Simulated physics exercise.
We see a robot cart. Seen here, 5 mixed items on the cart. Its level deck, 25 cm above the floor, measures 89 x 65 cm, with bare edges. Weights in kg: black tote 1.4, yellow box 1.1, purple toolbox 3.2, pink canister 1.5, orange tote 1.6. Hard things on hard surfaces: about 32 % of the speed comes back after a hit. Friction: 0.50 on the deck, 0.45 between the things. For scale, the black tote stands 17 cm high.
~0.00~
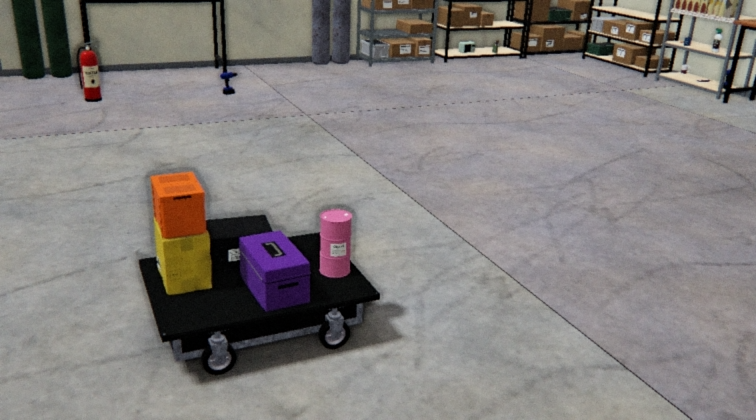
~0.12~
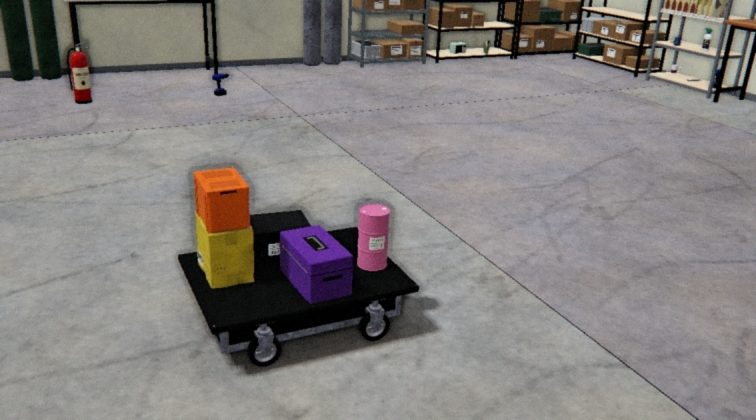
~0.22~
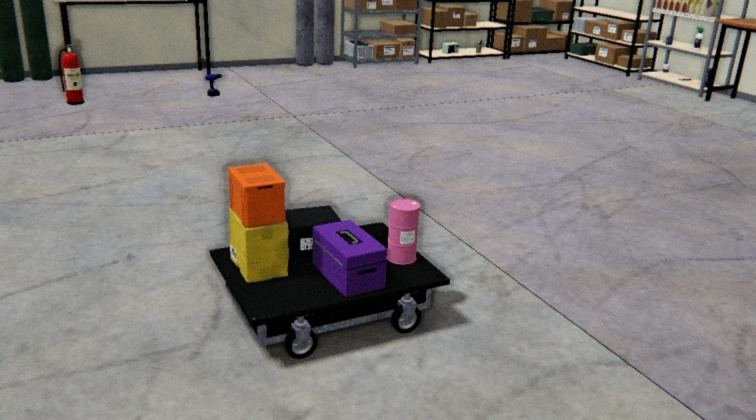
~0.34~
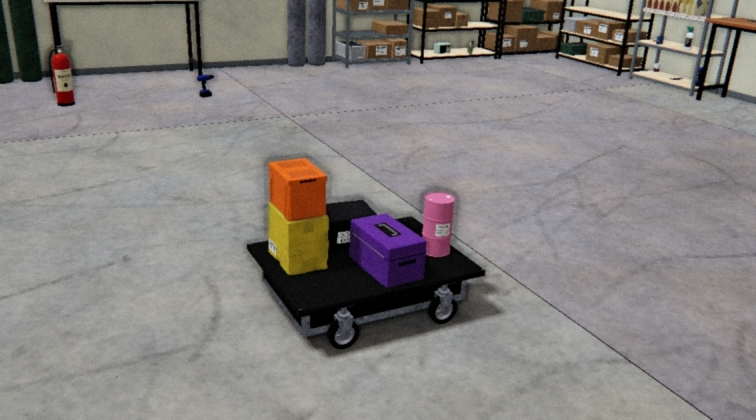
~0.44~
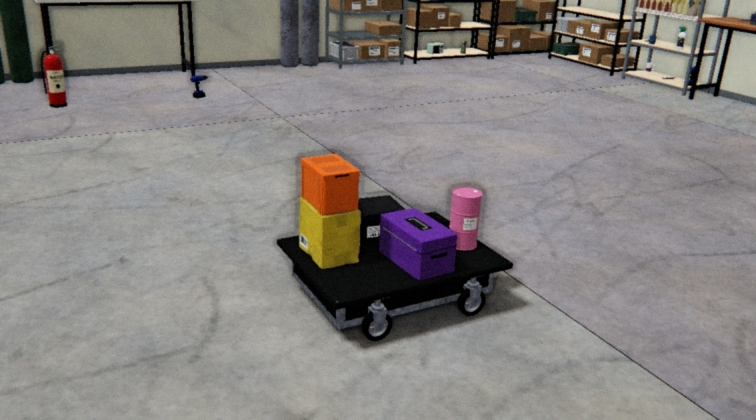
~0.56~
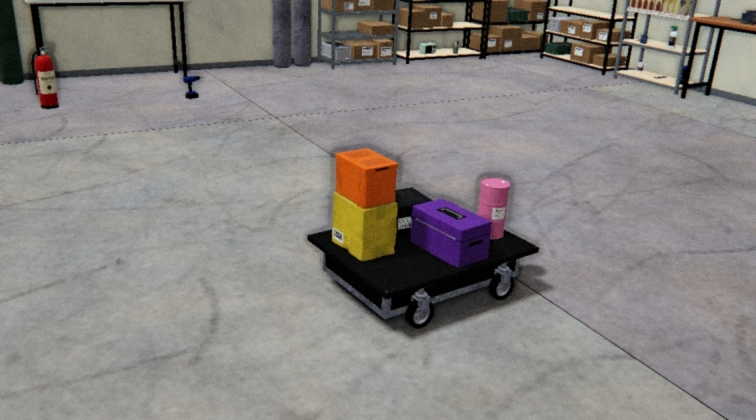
A black cart carrying orange, yellow and black boxes, a purple toolbox and a pink canister rolling rightward across a concrete floor.
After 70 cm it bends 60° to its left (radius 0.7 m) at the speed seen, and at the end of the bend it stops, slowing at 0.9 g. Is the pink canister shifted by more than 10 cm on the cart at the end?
The pink canister gets shifted.
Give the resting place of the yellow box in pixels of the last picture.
At about (424, 171).
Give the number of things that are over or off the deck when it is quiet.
2 of them.
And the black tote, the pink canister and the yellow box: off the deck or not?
The black tote ends on the cart; the pink canister finishes off the deck; the yellow box is still on the cart.
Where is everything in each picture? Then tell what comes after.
In the first picture, 0 cm covered; pink canister (336, 243); black tote (239, 243).
In the second picture, 19 cm covered; purple toolbox (315, 263); orange tote (222, 200).
In the third picture, 35 cm covered; black tote (307, 233); yellow box (259, 241).
In the fourth picture, 54 cm covered; purple toolbox (387, 249); orange tote (297, 189).
In the fifth picture, 70 cm covered; yellow box (329, 229).
In the sixth picture, 90 cm covered, turned 5°; pink canister (493, 208) shifted 3 cm; purple toolbox (450, 232).
Around 1.16 s, 183 cm covered, turned 60°; pink canister now off the deck; purple toolbox shifted 7 cm; black tote shifted 2 cm.
Around 1.66 s, 188 cm covered, turned 60°, stopped; orange tote on its side; yellow box at 35° to upright; purple toolbox shifted 14 cm.
Finally (3.0 s), off the deck, pink canister and orange tote; not toppled but over 10 cm from the start, black tote and purple toolbox; yellow box still in place (within 10 cm).
